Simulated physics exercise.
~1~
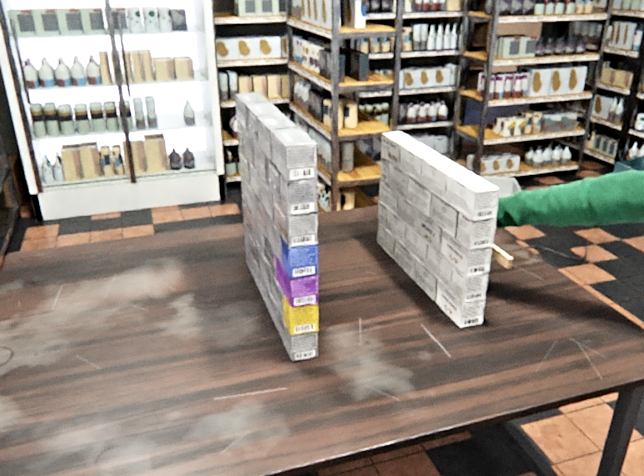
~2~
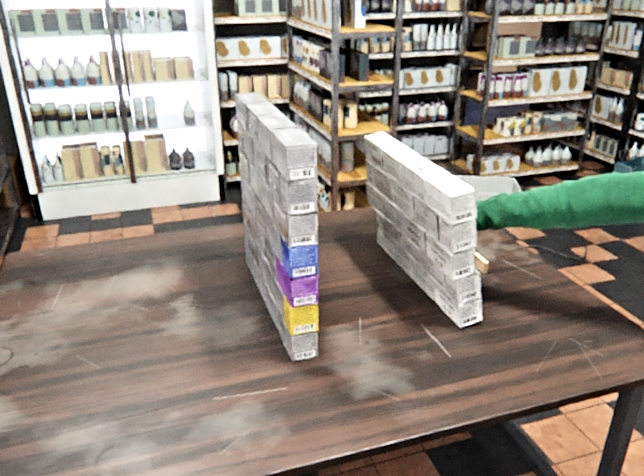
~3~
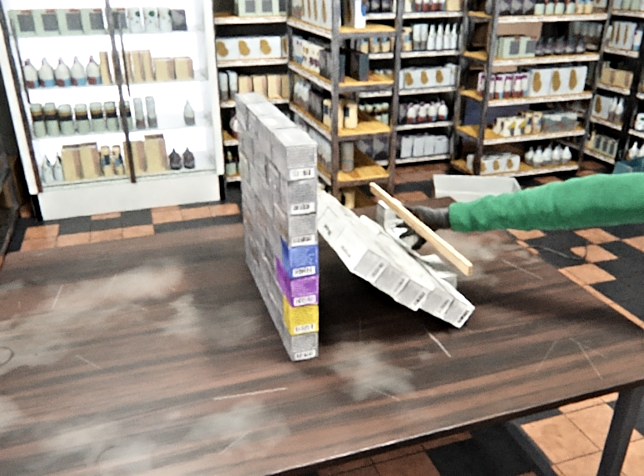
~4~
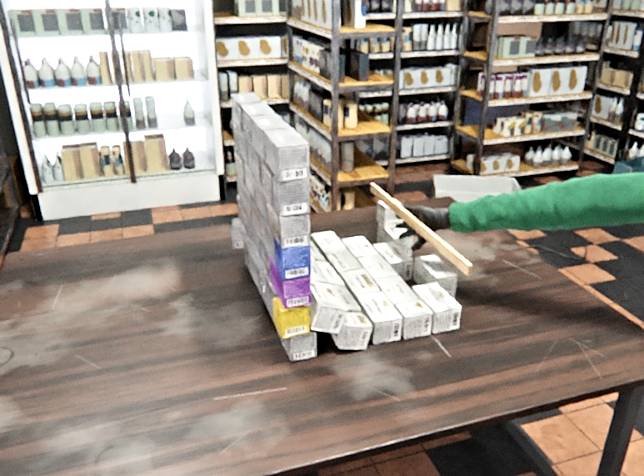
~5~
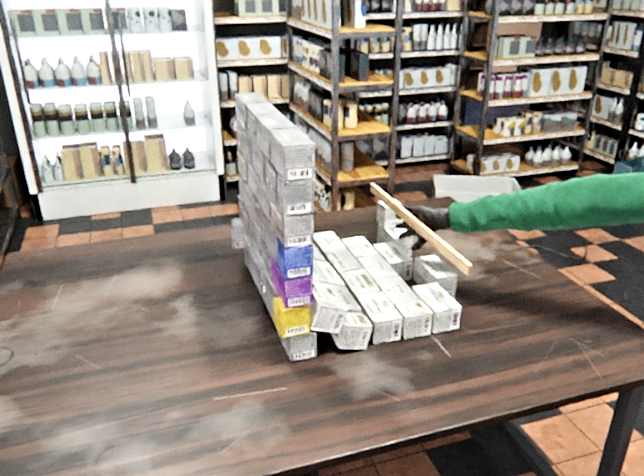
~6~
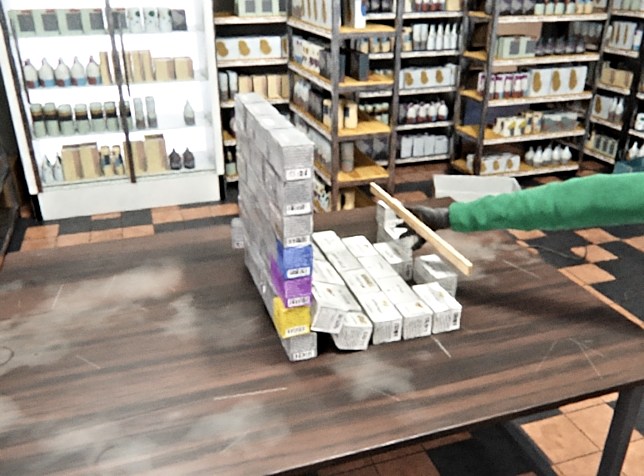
A green-sleeved arm pushed a wooden stick against the right-hand wall of pale boxes, tipping it left until it collapsed against the other wall, which shifted slightly but stayed standing, its blue, purple and yellow boxes still in place among the pale ones.
